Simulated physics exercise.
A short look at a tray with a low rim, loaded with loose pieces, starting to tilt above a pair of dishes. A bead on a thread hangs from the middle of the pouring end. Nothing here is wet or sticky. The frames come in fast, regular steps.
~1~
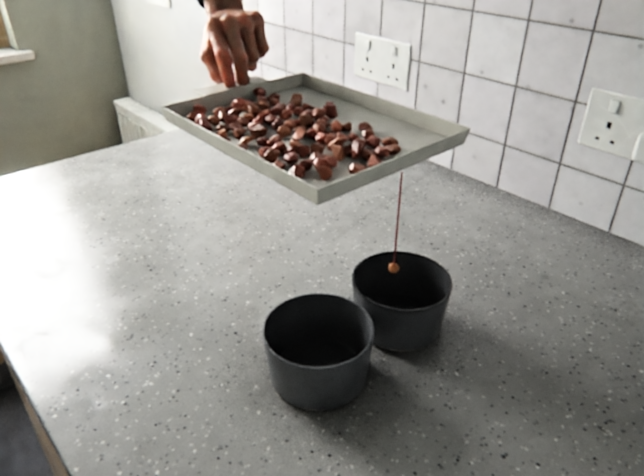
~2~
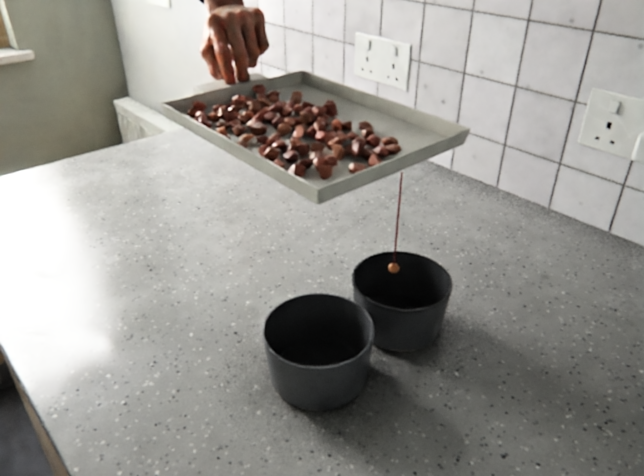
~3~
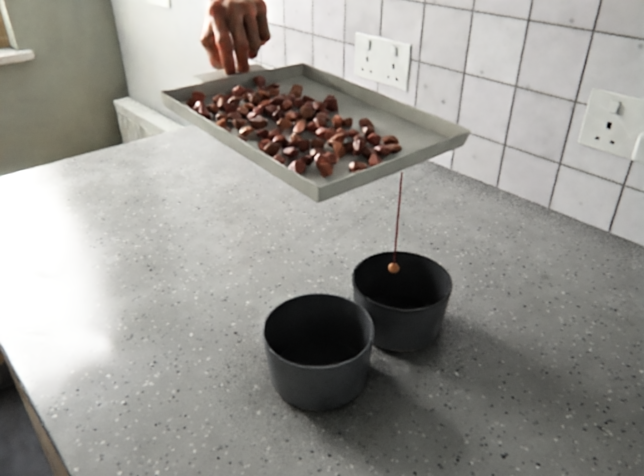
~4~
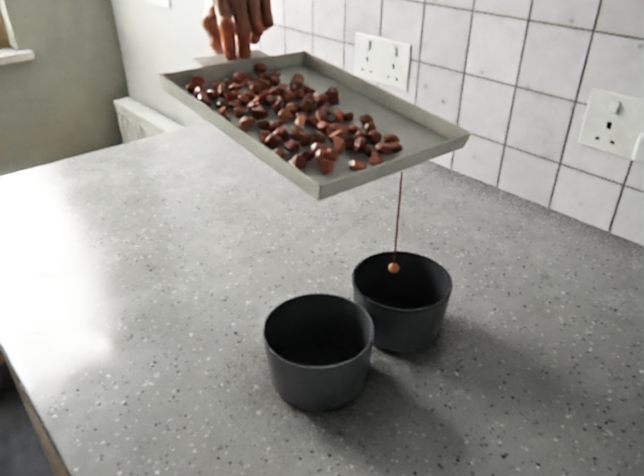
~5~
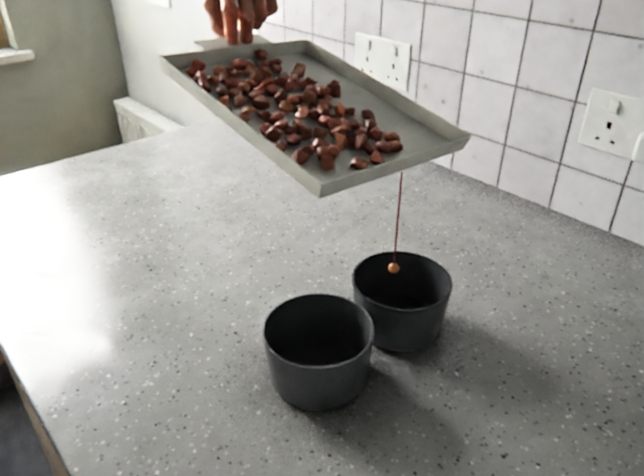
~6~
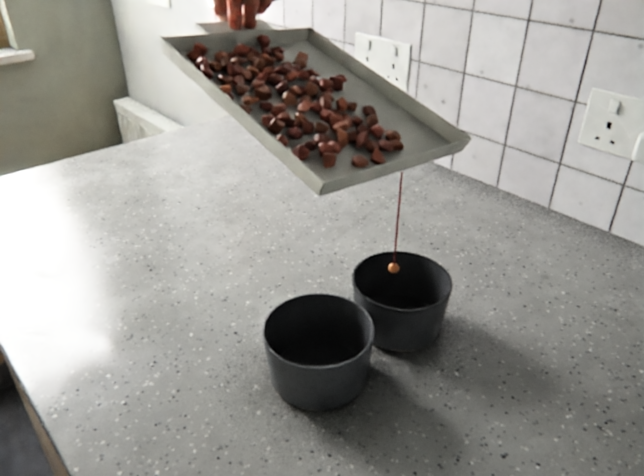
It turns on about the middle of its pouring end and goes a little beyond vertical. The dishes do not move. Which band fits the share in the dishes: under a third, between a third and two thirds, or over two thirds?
In the dishes lies less than a third of it.
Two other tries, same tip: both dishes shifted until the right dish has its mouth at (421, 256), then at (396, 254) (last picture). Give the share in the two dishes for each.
The first gives 30 %, the second 0 %.
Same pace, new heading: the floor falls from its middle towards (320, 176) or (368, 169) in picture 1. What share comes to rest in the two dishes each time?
About 100 and 40 per cent.
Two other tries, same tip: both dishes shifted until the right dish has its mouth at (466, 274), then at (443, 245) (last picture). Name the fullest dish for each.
The first try: The right dish. The second: The right-hand dish.
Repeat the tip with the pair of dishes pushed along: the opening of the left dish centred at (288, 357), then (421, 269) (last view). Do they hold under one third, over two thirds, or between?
One: Less than a third. Two: In the middle band.
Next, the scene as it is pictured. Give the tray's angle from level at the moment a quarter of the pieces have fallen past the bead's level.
Roughly 75°.
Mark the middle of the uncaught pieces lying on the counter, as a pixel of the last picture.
Close to (491, 311).
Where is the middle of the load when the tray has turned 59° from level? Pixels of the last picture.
At about (418, 133).
Soon after the last picture, tray tipped steeply; nearly all on the tray; a small part in the air.
A little later, tray tipped right over; about a third on the tray; a stray few in the right dish; about half outside both; about a quarter in the air.
Later still, tray tipped past a quarter turn; a small part in the right dish; most outside both.
At rest, tray tipped past a quarter turn; none in the left dish; a small part in the right dish; most outside both.
